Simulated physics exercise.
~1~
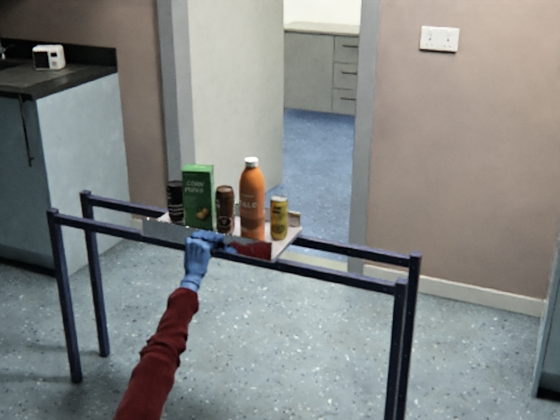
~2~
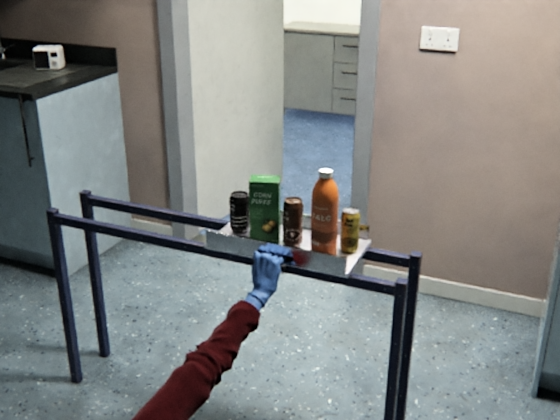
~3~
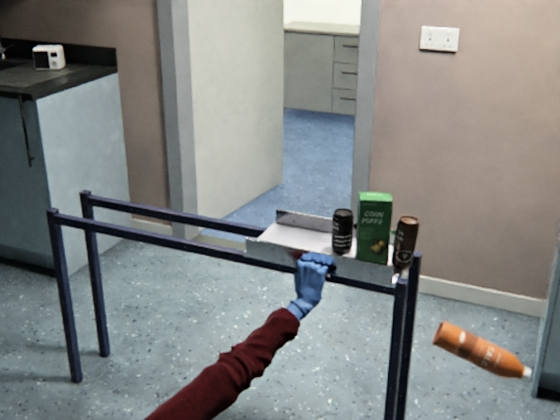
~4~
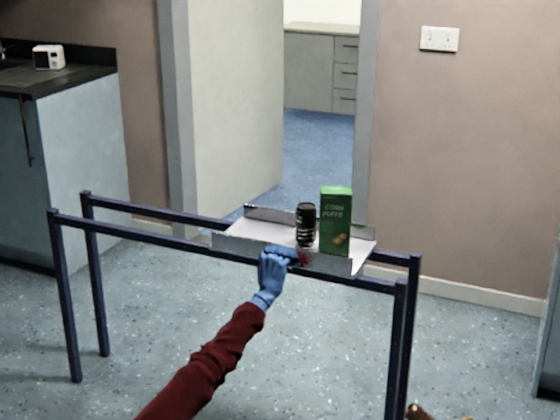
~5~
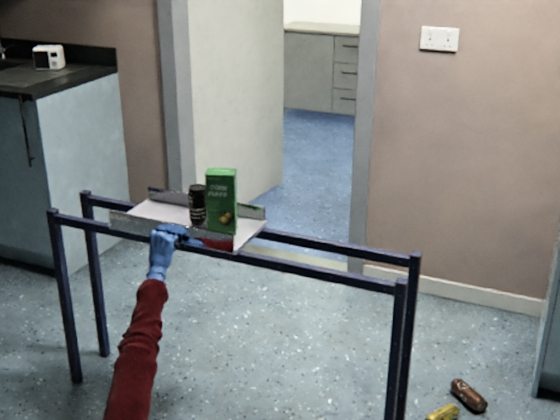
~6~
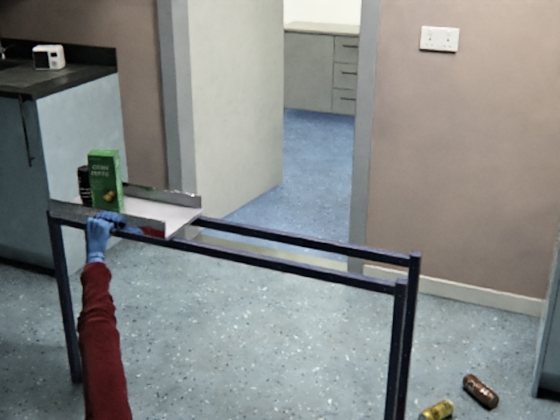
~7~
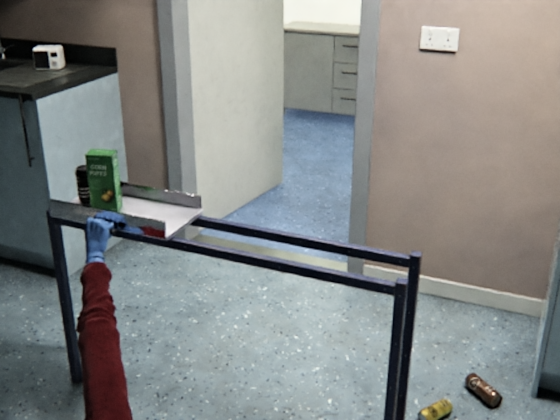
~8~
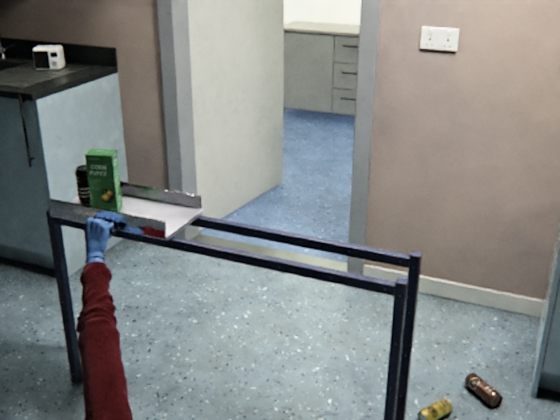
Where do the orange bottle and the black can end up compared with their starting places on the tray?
The orange bottle loses its place and goes off the right end of the tray, while the black can stays standing in its spot on the tray.
In a room with a speckled floor and an open doorway behind, a gloved hand in a dark red sleeve holds a tray on a blue rail frame, carrying an orange bottle, a green carton and three cans. The hand moves the tray to the right with everything upright. At the right end, the orange bottle tumbles off through the air, and the yellow and brown cans leave the tray too. The hand then draws the tray back to the far left. It stops there with the green carton and black can still standing, while the brown and yellow cans lie on the floor.
